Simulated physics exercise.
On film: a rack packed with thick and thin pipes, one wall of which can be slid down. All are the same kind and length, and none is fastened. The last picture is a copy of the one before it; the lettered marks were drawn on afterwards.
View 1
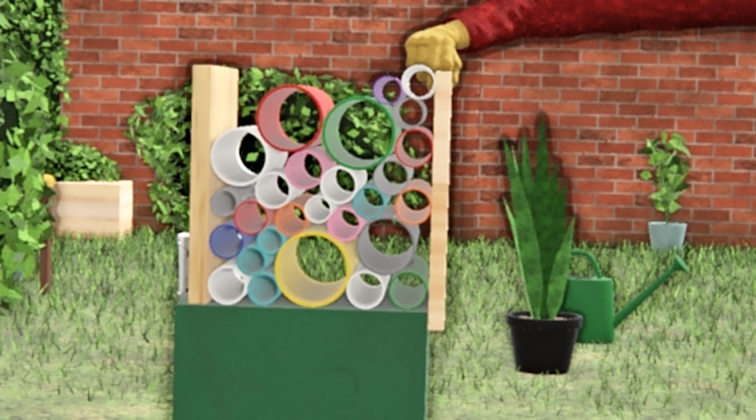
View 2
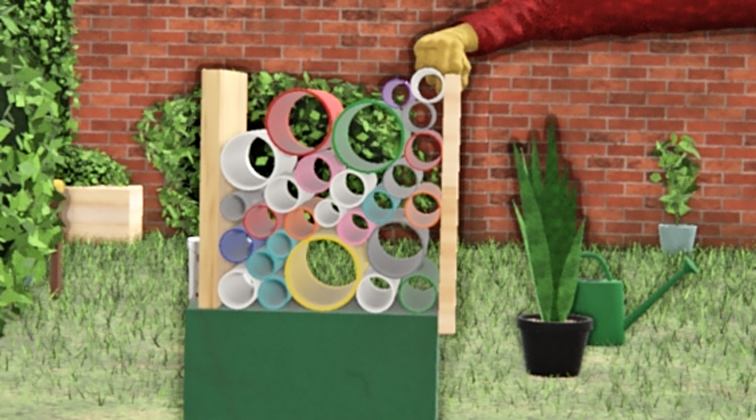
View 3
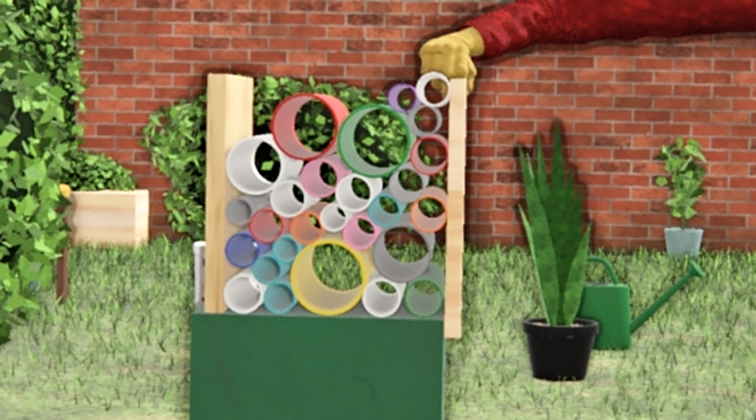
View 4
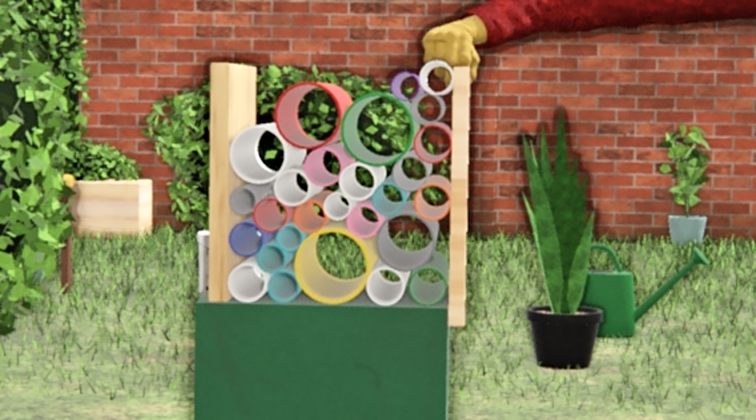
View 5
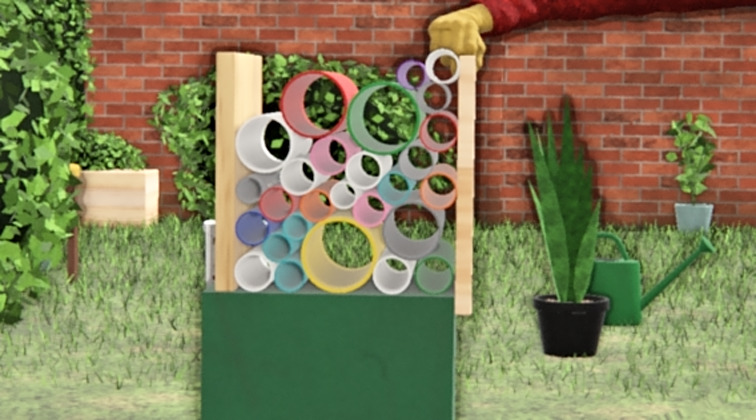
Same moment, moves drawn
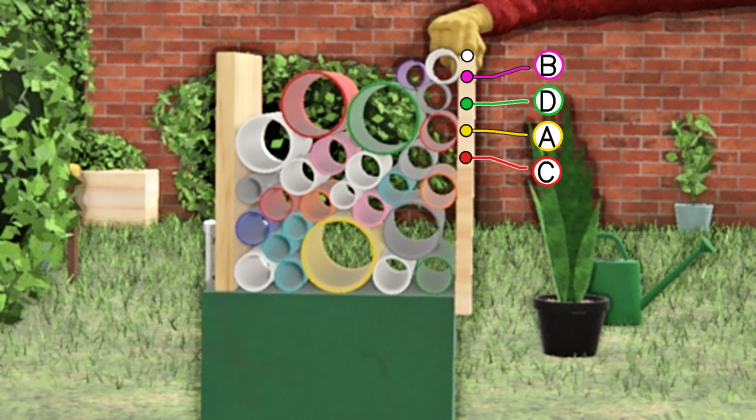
A rack packed with colourful thick and thin pipes stood on a green base in a garden, shifting slightly right and bobbing in view, while a yellow-gloved hand stayed on its right wooden side.
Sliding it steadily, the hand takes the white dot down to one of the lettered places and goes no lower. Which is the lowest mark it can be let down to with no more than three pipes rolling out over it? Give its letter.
It can be let down to C.
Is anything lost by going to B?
At B: No.
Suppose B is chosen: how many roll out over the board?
The count is none.
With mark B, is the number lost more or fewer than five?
It loses fewer than five.
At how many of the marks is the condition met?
Four of the four.
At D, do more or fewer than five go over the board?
Fewer than five.
On the marked copy, A at (466, 130); B at (467, 77); C at (466, 158); D at (466, 104); the white dot at (467, 56).
Following C. Soon after the start, top of the board (459, 103).
Later, top of the board (458, 156).
In the end, top of the board (458, 157), one out over the board.
As for the rest, A one out over the board; B none out over the board; D one out over the board.
